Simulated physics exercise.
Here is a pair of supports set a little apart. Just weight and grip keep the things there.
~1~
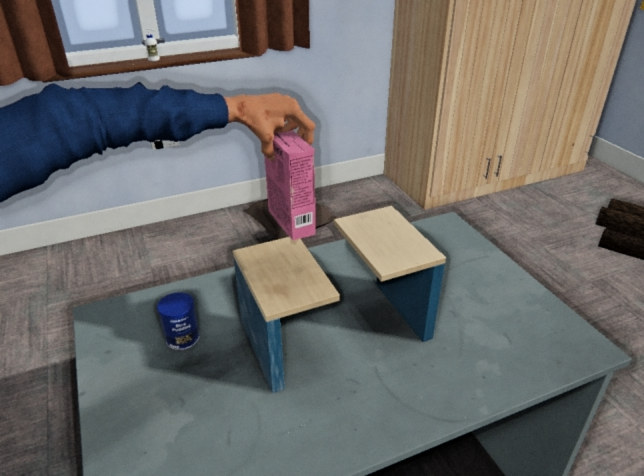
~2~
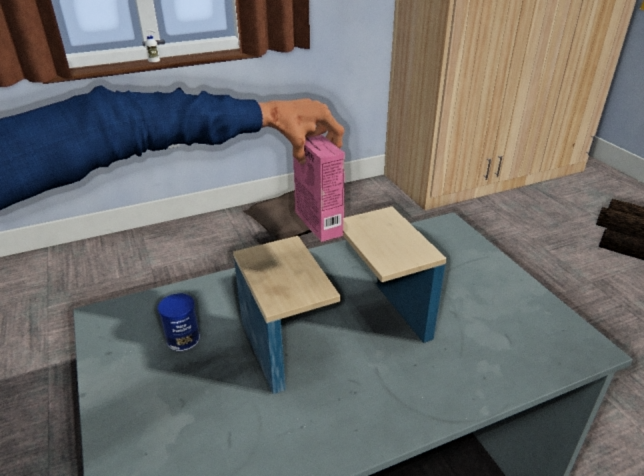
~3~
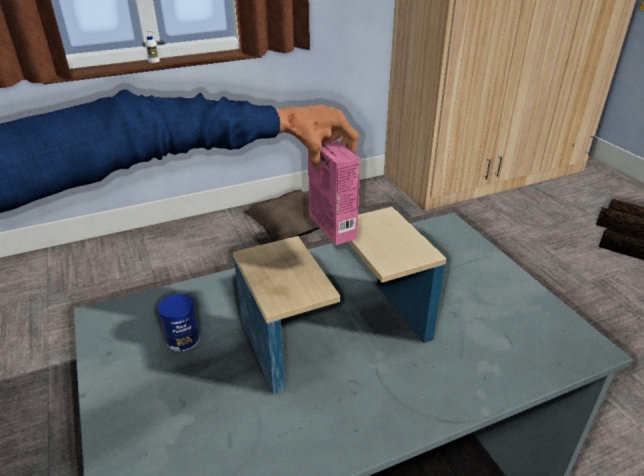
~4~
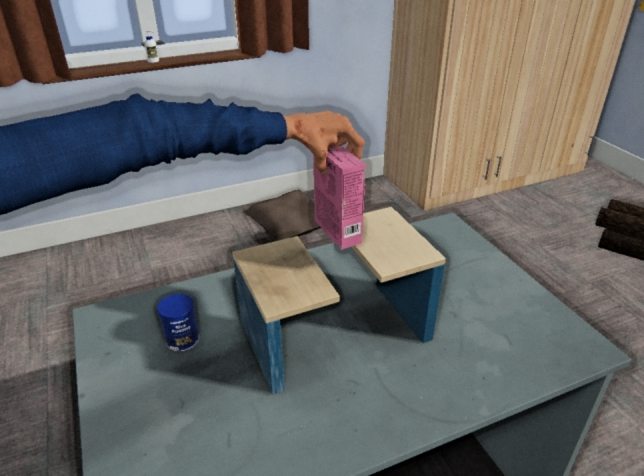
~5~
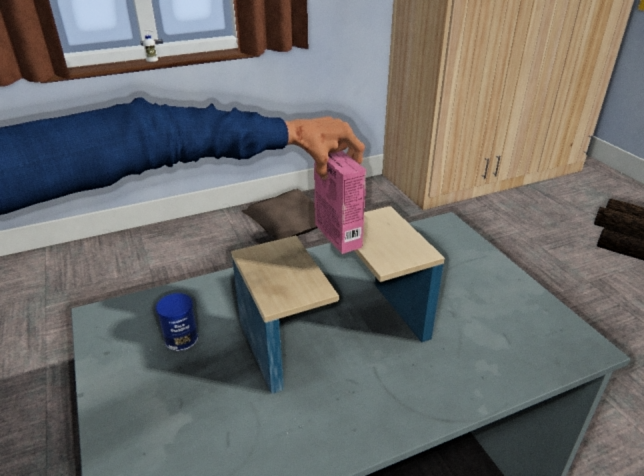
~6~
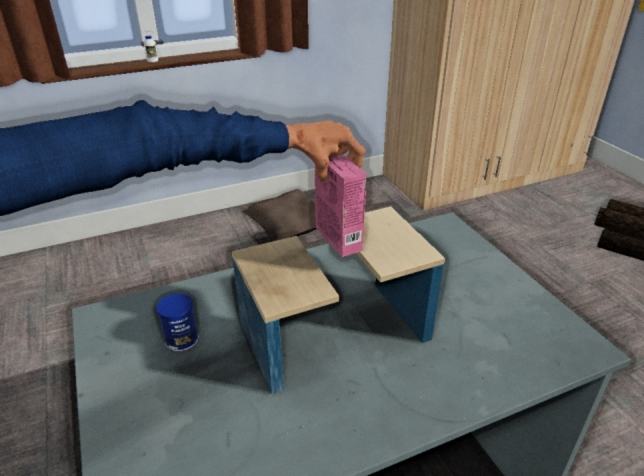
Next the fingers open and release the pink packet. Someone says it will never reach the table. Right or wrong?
Wrong.
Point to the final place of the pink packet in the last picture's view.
End point in the final view: About (337, 303).
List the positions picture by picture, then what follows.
The first frame shows on its way; pink packet (289, 182); blue tin (179, 321).
The second frame shows on its way; pink packet (318, 185); blue tin (180, 322).
The third frame shows on its way; pink packet (333, 190); blue tin (180, 323).
The fourth frame shows on its way; pink packet (338, 195); blue tin (179, 323).
The fifth frame shows on its way; pink packet (339, 199); blue tin (178, 322).
The sixth frame shows held still over the gap; pink packet (339, 203); blue tin (178, 323).
Then, 0.20 s on from there, pink packet shifted a little near (339, 222).
Then, 0.30 s on from there, pink packet shifted about its own width near (338, 276).
Then, 0.40 s on from there, pink packet shifted well along near (338, 296).
Then, 0.50 s on from there, pink packet shifted well along near (337, 303).
In the end, moved from the start, pink packet; blue tin unmoved. At the end, from the last picture's camera, pink packet near (337, 303). The packet drops through.
